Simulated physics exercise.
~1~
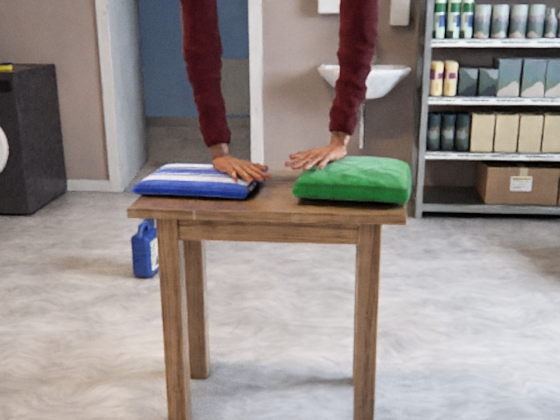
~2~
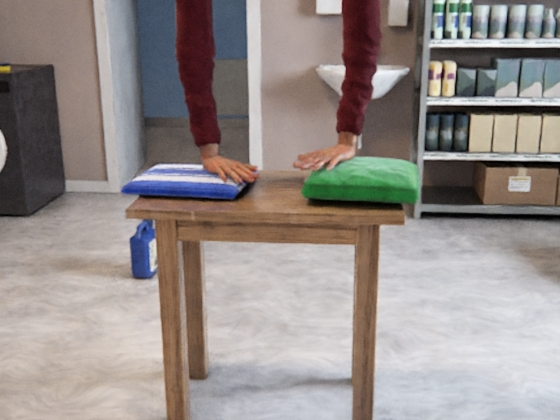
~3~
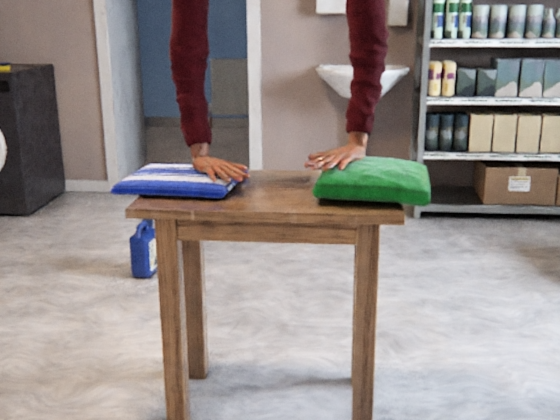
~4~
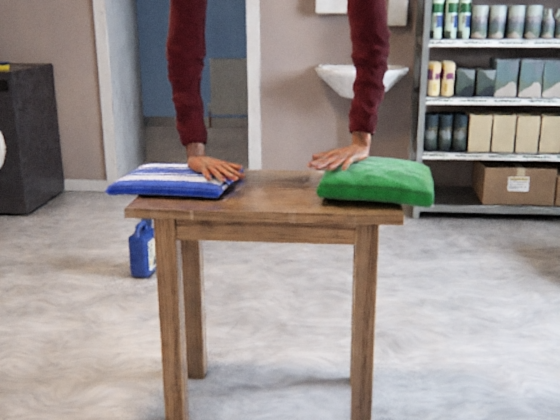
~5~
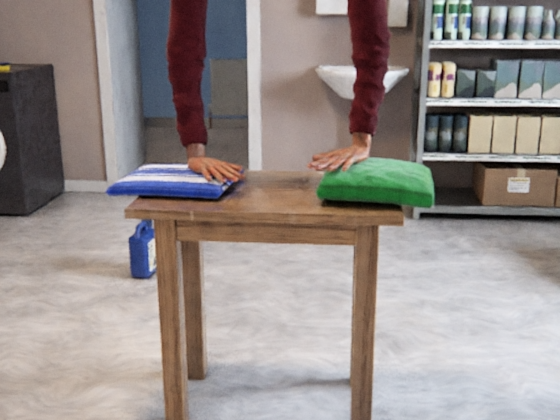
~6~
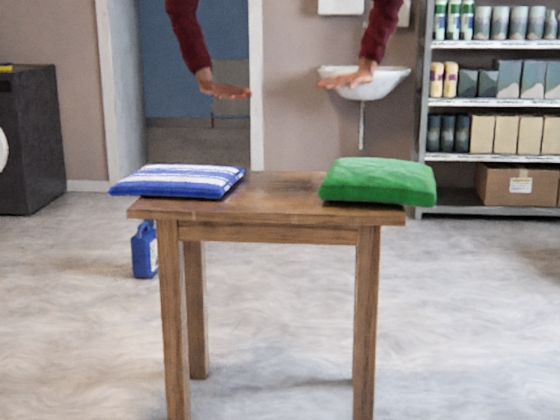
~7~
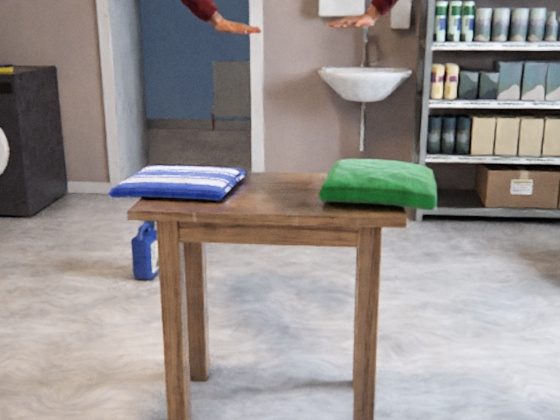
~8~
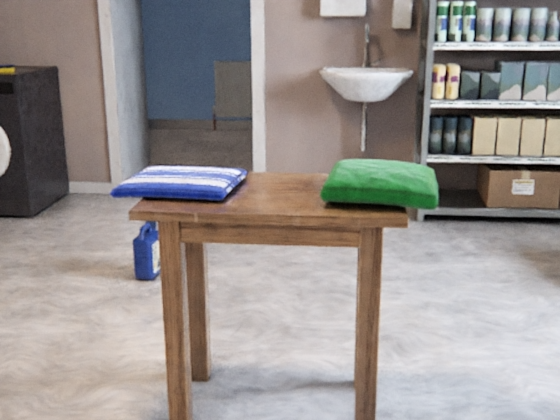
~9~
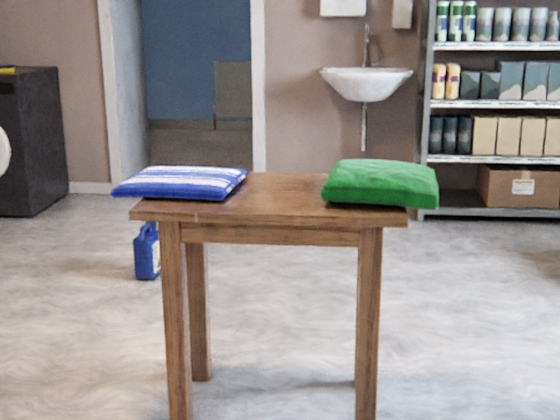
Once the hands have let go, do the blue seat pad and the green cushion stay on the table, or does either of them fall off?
Both stay on the table. The blue seat pad remains at the left end and the green cushion holds its place at the right end.
